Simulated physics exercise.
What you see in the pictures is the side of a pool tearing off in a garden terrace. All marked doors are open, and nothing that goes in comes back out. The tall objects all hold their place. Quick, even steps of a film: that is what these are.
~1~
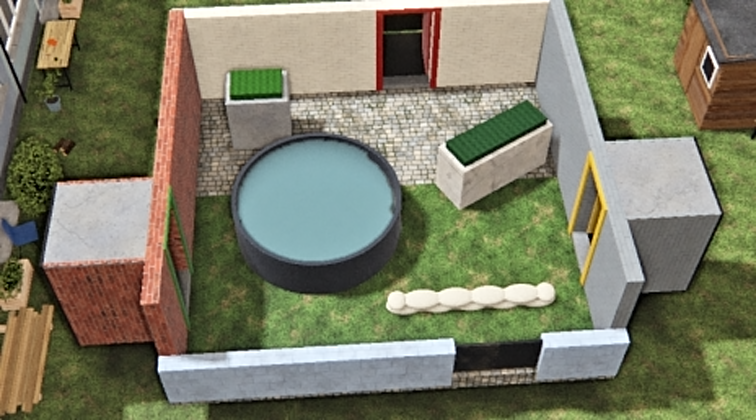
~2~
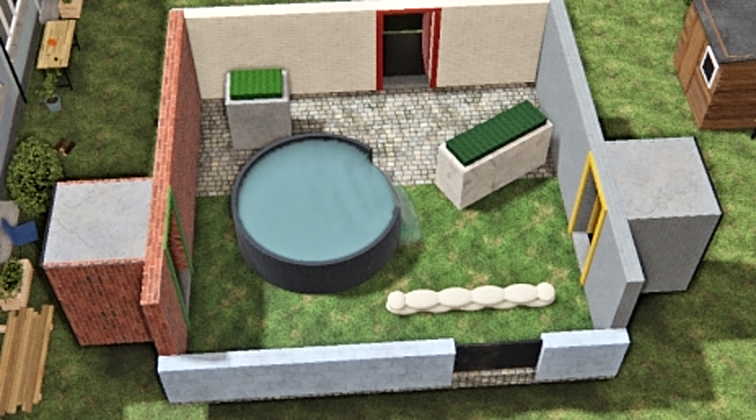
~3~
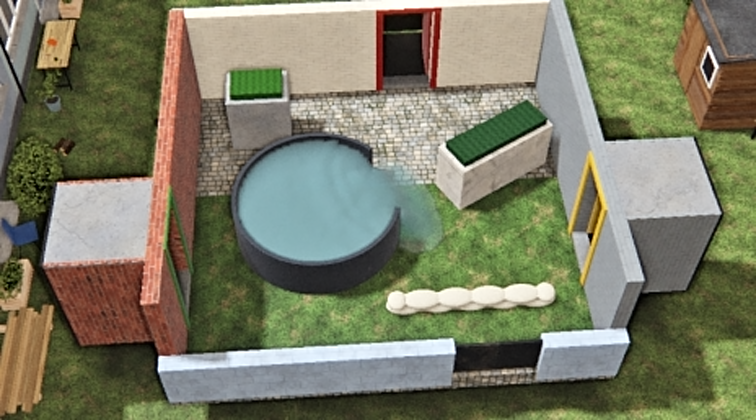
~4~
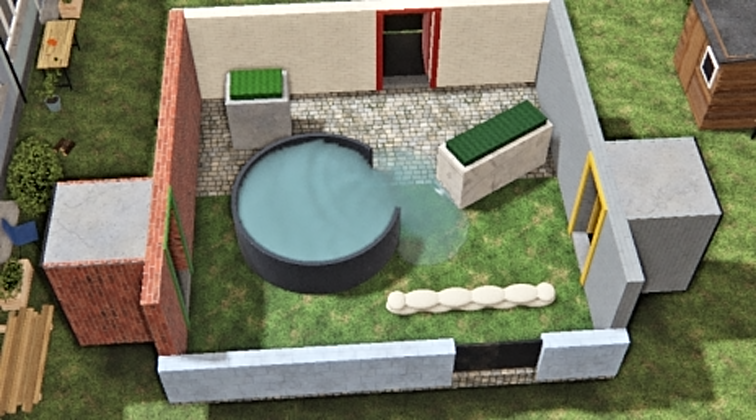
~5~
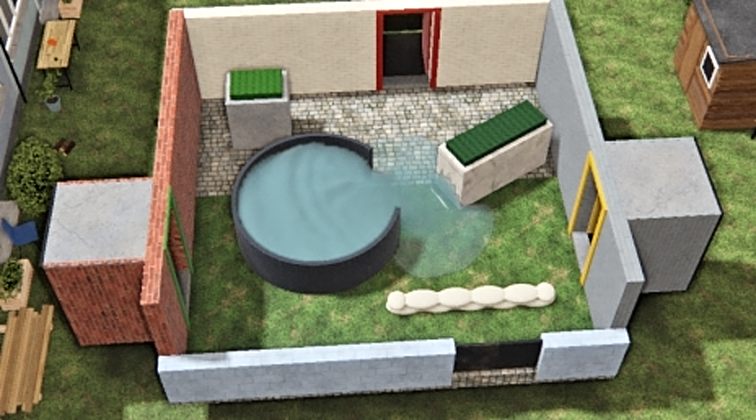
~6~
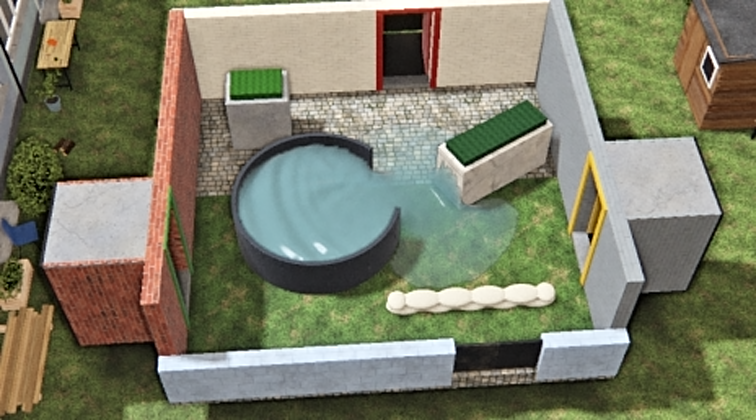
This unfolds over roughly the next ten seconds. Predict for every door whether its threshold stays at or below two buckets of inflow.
The red door goes above two buckets. The green door stays at or below. The yellow door goes above two buckets.
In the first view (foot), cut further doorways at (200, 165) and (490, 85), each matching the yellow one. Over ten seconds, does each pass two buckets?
First falls short, then tops the limit.
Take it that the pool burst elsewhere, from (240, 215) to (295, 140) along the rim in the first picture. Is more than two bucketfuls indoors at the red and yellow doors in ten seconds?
As it turns out, the red door tops the limit while the yellow door falls short.
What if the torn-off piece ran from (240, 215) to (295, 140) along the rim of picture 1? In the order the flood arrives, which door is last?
I'd say the yellow-painted one.
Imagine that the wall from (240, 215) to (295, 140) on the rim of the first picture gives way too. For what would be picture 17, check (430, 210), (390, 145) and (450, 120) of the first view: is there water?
Listed order gives left alone; sopping; left alone.
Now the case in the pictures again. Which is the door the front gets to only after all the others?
It would be the door marked green.
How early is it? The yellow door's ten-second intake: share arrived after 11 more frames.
By then roughly 10 percent of the ten-second total is in.
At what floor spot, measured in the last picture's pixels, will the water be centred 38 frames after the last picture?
Around pixel (408, 208) of the last picture.
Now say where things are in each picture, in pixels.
The first picture shows still water in the pool at (317, 198).
In the second picture, the front is at (414, 240), out from the gap at (392, 198).
In the third picture, water pours out at (392, 199) and has run to (433, 245).
In the fourth picture, water pours out at (392, 200) and has run to (452, 252).
In the fifth picture, the front is at (487, 238), out from the gap at (392, 200).
In the sixth picture, the front is at (514, 214), out from the gap at (392, 200).
A moment on, water covers 40 % of the floor; the red door wet at the sill, nothing in, the green door not reached, the yellow door wet at the sill, nothing in.
Next, water covers 45 % of the floor; the red door over two buckets in, the green door not reached, the yellow door over two buckets in.
Then, water covers 55 % of the floor; the red door far over two buckets in, the green door not reached, the yellow door far over two buckets in.
Later, water covers 80 % of the floor; the red door far over two buckets in, the green door not reached, the yellow door far over two buckets in.
In the end, water covers 95 % of the floor; the red door far over two buckets in, the green door wet at the sill, nothing in, the yellow door far over two buckets in.
